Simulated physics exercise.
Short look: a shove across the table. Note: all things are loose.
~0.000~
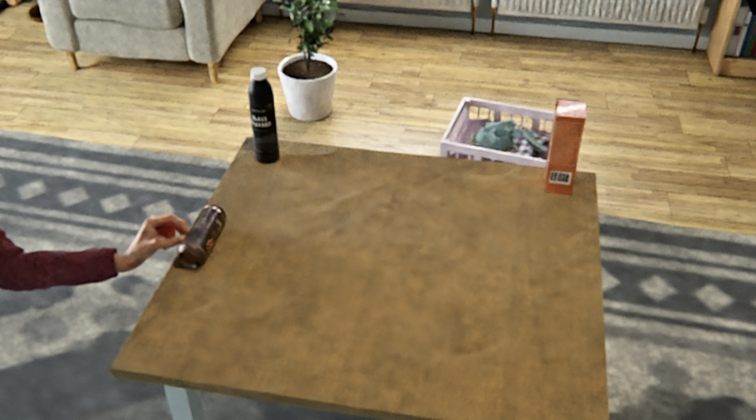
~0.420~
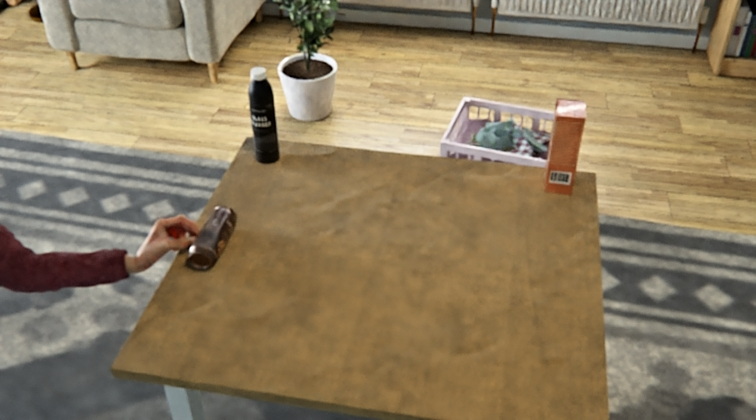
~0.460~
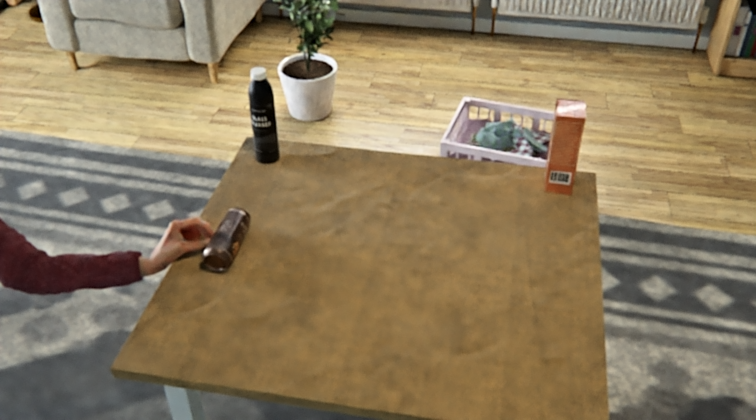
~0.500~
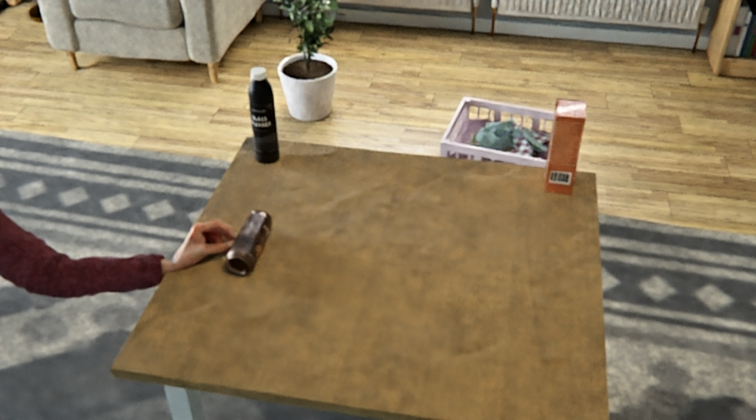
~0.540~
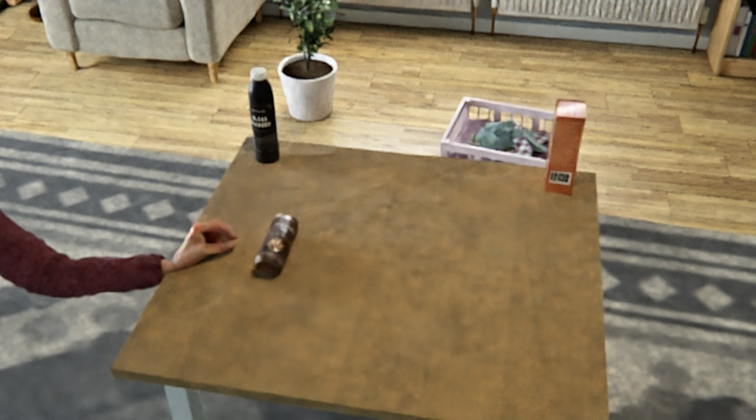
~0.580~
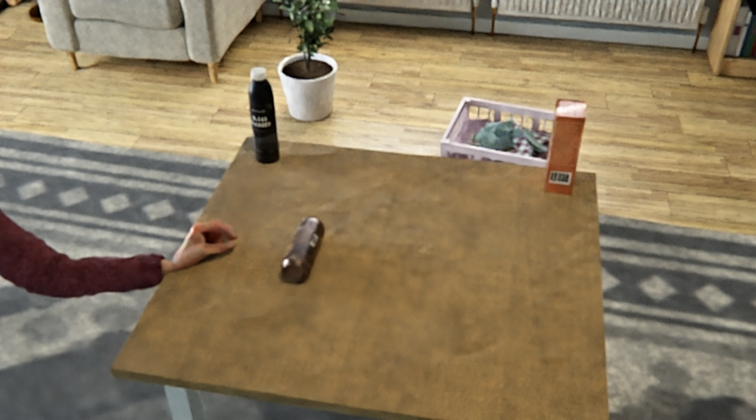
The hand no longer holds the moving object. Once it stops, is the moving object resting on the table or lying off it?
Pretty sure it is gone from up there, you know.
By 0.88 s, brown can moved well along near (500, 273).
By 1.28 s, brown can now off the table.
By 1.68 s, things are still on the move.
When it is over (1.9 s), off the table, brown can.
